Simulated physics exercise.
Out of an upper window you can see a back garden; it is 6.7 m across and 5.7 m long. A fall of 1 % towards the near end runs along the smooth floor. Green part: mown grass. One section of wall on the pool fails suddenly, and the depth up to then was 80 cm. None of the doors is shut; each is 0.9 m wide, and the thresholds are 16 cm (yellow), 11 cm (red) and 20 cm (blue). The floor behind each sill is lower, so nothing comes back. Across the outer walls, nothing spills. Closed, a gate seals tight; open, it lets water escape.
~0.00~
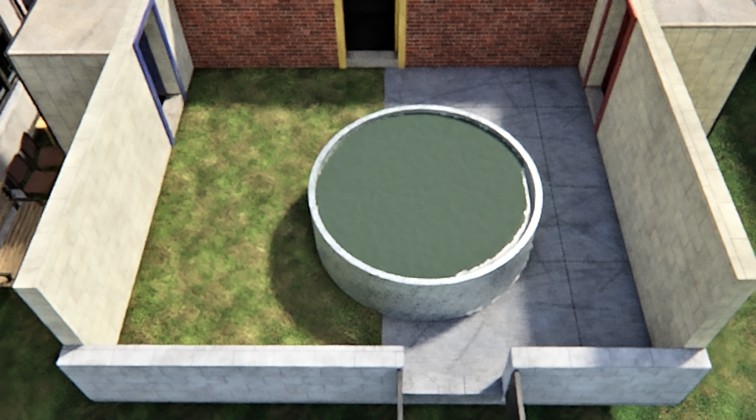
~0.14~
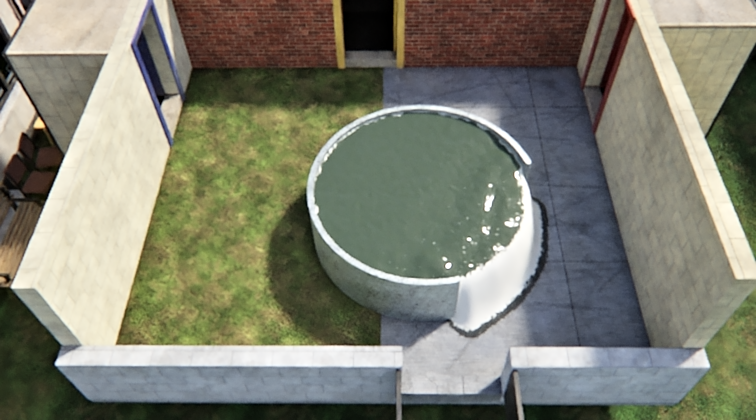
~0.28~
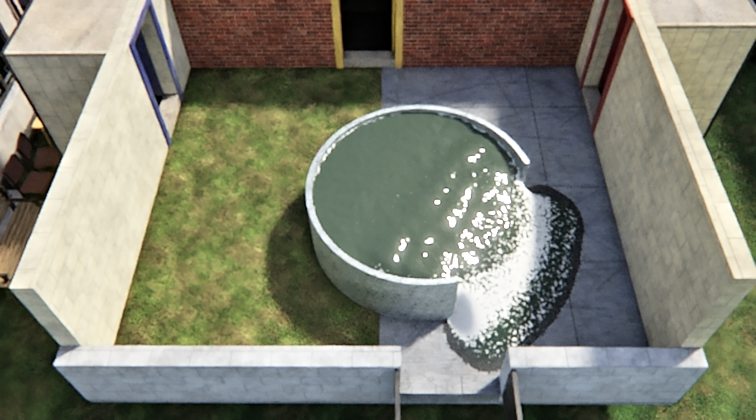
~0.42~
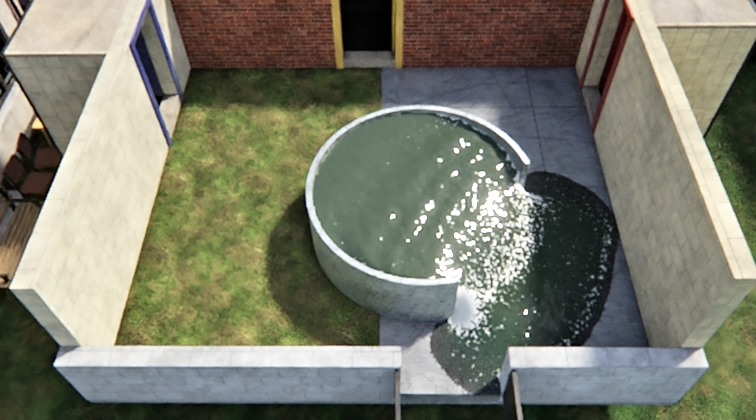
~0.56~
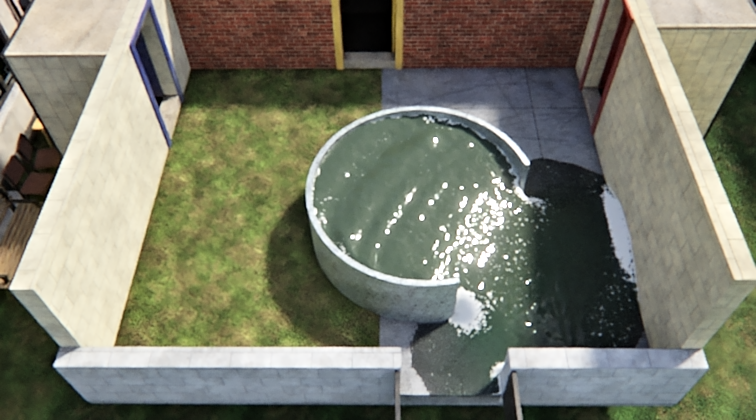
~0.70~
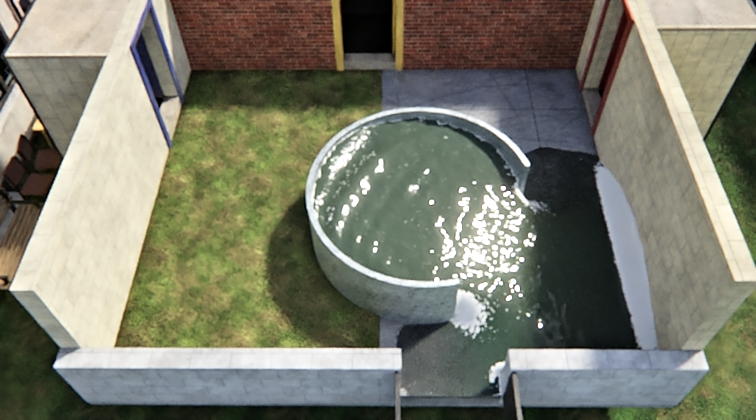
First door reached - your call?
The red one.
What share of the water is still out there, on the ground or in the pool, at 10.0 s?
80 %.
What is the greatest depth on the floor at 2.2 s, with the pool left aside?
I'd put it at close to 60 cm.
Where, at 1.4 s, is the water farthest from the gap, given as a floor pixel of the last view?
I'd mark it close to (579, 85).
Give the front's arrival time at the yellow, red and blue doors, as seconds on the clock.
Yellow 3.2 s, red 1.1 s, blue 5.5 s.
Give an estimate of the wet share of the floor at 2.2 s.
I'd guess around 35 %.
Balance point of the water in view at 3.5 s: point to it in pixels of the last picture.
Centre: Approx. (485, 226) px.
After 1.4 s water covers 20 % of the floor and is deepest (81 cm) near (648, 350); yellow door not reached, red door reached at 1.1 s, blue door not reached.
After 2.2 s water covers 35 % of the floor and is deepest (60 cm) near (645, 336); yellow door not reached, red door reached at 1.1 s, blue door not reached.
After 3.5 s water covers 55 % of the floor and is deepest (40 cm) near (568, 85); yellow door reached at 3.3 s, red door reached at 1.1 s, blue door not reached.
After 6.0 s water covers 95 % of the floor and is deepest (21 cm) near (484, 311); yellow door reached at 3.3 s, red door reached at 1.1 s, blue door reached at 5.6 s.
After 10.0 s water covers 100 % of the floor and is deepest (19 cm) near (283, 376); yellow door reached at 3.3 s, red door reached at 1.1 s, blue door reached at 5.6 s.
